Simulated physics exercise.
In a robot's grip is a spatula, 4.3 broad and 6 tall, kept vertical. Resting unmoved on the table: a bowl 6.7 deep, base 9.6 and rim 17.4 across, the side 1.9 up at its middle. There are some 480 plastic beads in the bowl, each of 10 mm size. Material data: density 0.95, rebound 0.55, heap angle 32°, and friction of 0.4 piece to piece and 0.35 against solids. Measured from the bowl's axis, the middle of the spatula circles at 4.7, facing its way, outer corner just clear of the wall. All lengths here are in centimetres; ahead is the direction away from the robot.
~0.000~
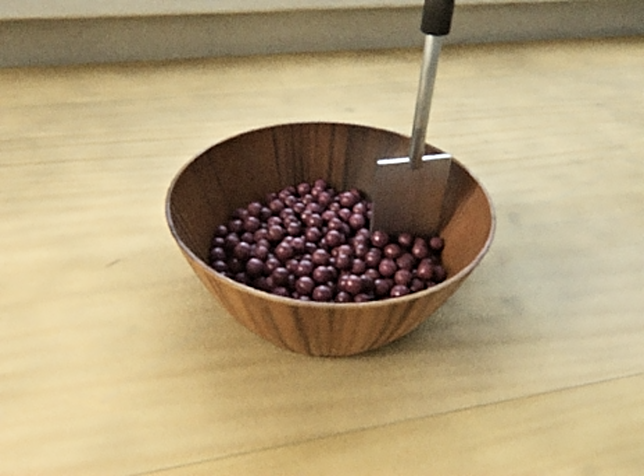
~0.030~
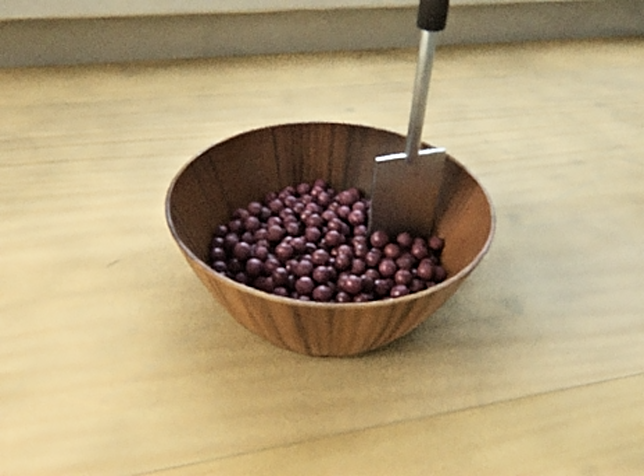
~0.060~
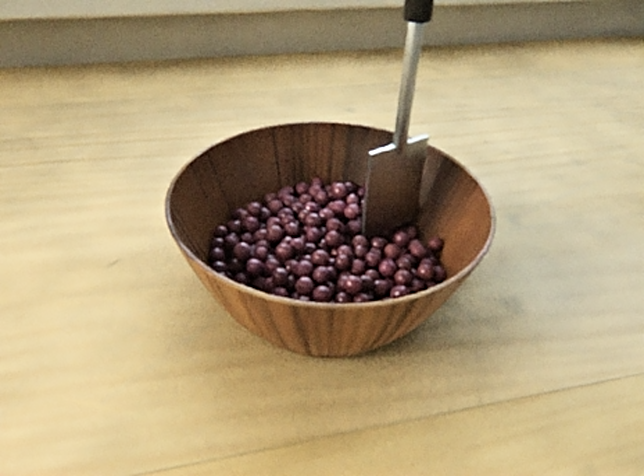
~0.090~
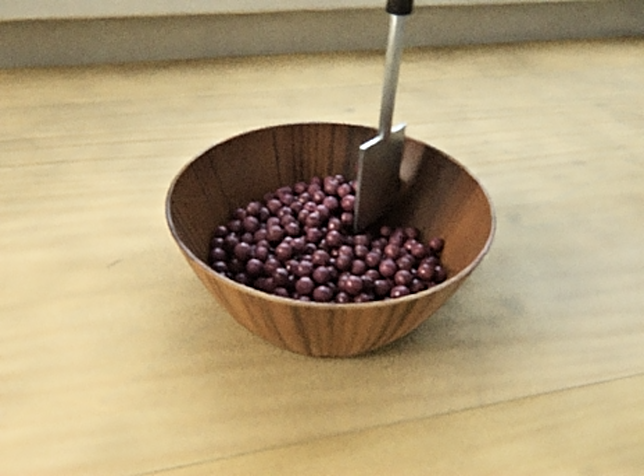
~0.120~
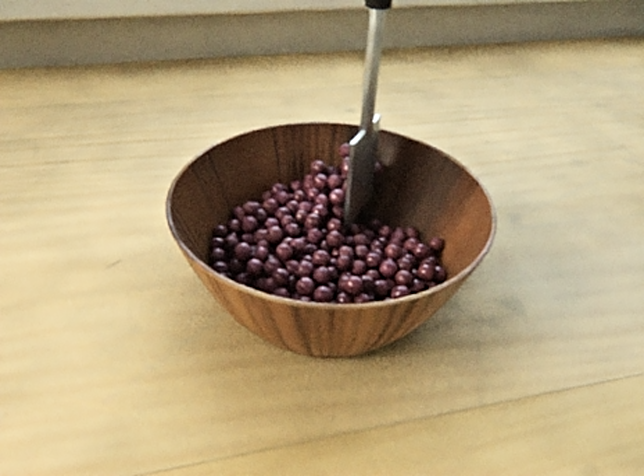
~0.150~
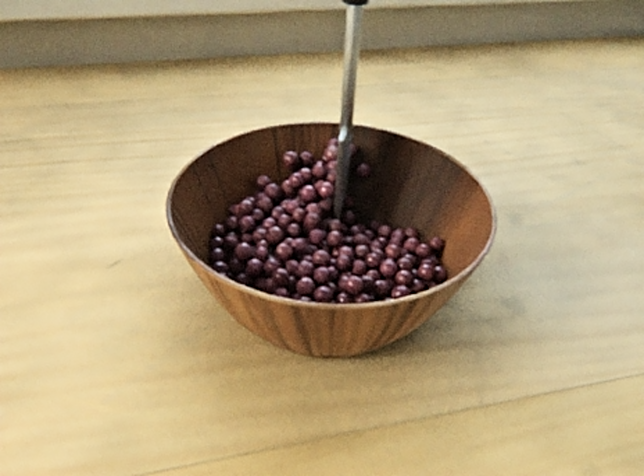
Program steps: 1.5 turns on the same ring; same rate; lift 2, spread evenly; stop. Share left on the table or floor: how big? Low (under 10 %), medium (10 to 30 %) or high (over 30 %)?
Low - under 10 %.
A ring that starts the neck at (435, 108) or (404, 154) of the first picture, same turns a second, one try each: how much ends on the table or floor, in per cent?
Near 0 and 5 in a hundred, one try each.
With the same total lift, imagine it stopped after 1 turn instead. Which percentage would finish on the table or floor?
Then about 0 per cent.
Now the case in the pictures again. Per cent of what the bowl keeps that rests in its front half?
I'd put it at roughly 50 per cent.
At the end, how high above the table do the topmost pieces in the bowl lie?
It reaches some 5.0 cm above the table.
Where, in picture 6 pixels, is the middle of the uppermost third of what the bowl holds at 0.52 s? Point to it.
Around pixel (351, 286).
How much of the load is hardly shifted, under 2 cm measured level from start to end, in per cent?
I'd guess close to 60 percent of the load.
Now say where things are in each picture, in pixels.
The first picture shows spatula neck at (419, 134), 0° round; upper third of the load around (323, 245), from x 220 to 440, top at y 185; 480 in the bowl.
The second picture shows spatula neck at (415, 130), 6° round; upper third of the load around (323, 245), from x 220 to 440, top at y 185.
The third picture shows spatula neck at (403, 120), 20° round; upper third of the load around (323, 244), from x 220 to 440, top at y 185.
The fourth picture shows spatula neck at (387, 111), 35° round; upper third of the load around (323, 242), from x 220 to 440, top at y 170.
The fifth picture shows spatula neck at (369, 105), 50° round; upper third of the load around (318, 239), from x 220 to 440, top at y 150.
The sixth picture shows spatula neck at (348, 100), 66° round; upper third of the load around (307, 232), from x 220 to 440, top at y 145; 480 in the bowl.
By 0.52 s, 251° round, highest piece 8 above the table; 471 in the bowl, 5 on the table or floor, 4 in flight or on the tool.
By 0.89 s, 77° round, highest piece 7 above the table; 465 in the bowl, 14 on the table or floor, 1 in flight or on the tool.
By 1.27 s, 180° round, highest piece 5 above the table; 465 in the bowl, 15 on the table or floor.
By 1.97 s, 180° round, highest piece 5 above the table; 465 in the bowl, 15 on the table or floor.
Final count, 465 in the bowl, 15 on the table or floor. That is 3 % on the table or floor.
